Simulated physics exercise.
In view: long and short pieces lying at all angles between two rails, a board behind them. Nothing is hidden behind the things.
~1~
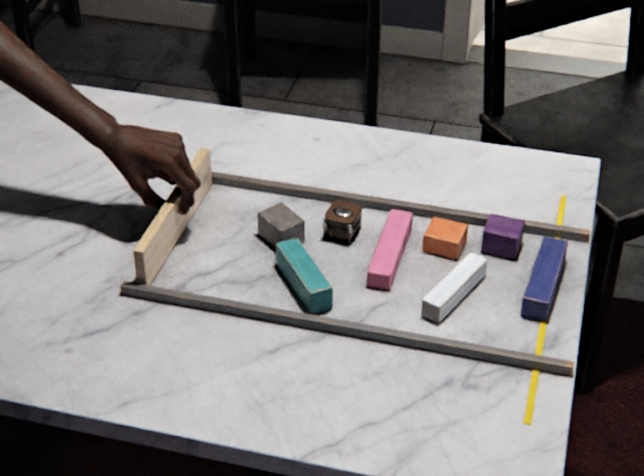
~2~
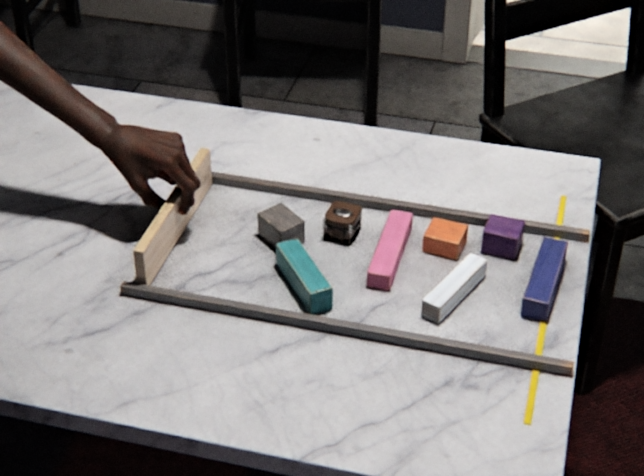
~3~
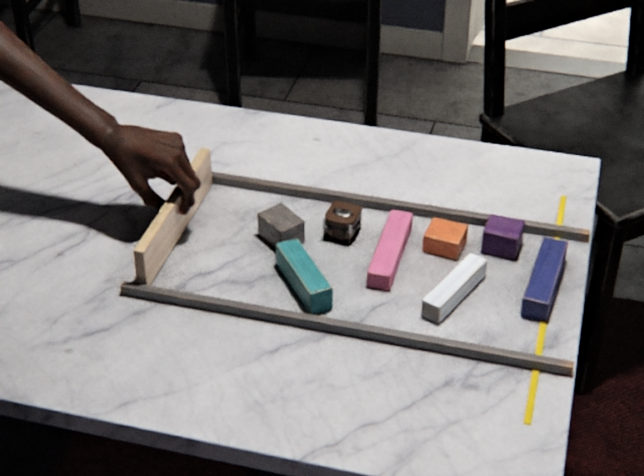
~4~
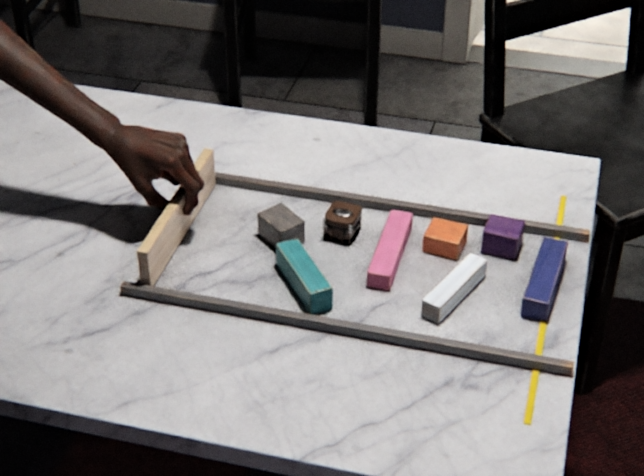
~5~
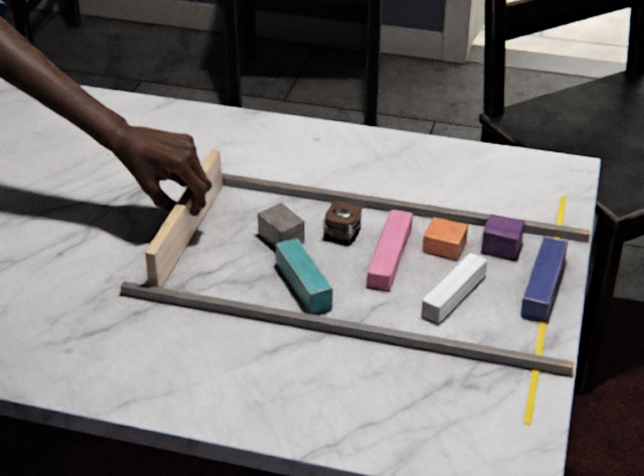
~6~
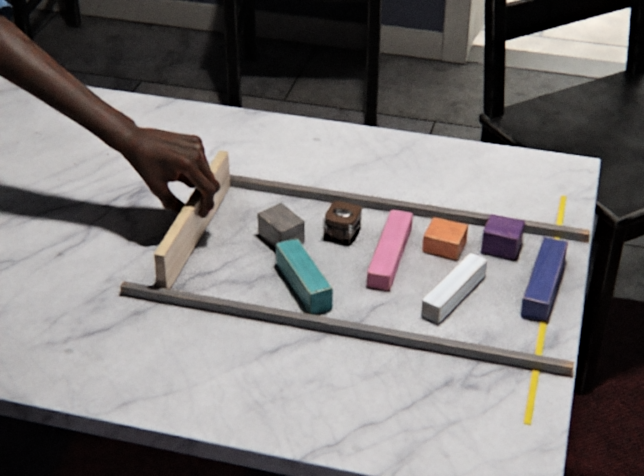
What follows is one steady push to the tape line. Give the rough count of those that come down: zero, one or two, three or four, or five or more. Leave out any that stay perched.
Here the number that fall off is five or more.
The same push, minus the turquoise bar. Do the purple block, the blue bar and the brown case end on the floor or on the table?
The purple block comes down, the blue bar comes down, the brown case remains up.
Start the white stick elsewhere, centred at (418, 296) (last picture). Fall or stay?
Then it falls.
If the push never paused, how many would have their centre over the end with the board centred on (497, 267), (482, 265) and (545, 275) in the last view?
It would be 4, 2 and 5.
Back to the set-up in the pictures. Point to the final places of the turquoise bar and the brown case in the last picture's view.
Near (556, 324) and (573, 246).
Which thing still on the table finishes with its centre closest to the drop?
The grey block ends nearest.
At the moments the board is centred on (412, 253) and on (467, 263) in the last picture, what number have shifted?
By then 8, and 8.
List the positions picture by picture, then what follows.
Blue bar (545, 278); purple block (503, 236); white stick (455, 287); board (176, 215); tape (548, 296), in the first frame.
Purple block (503, 236); grey block (281, 227), in the second frame.
White stick (455, 287); pink stick (390, 249), in the third frame.
Blue bar (545, 278); turquoise bar (304, 276), in the fourth frame.
Purple block (503, 236); board (186, 217), in the fifth frame.
Blue bar (545, 278); purple block (503, 236); white stick (455, 287); board (195, 218); tape (548, 296), in the sixth frame.
Soon after, none off yet; blue bar at rest near (545, 278); purple block at rest near (503, 236); white stick at rest near (455, 287).
At rest, the number that fall off is five or more; fallen, pink stick, orange block, white stick, purple block and blue bar.
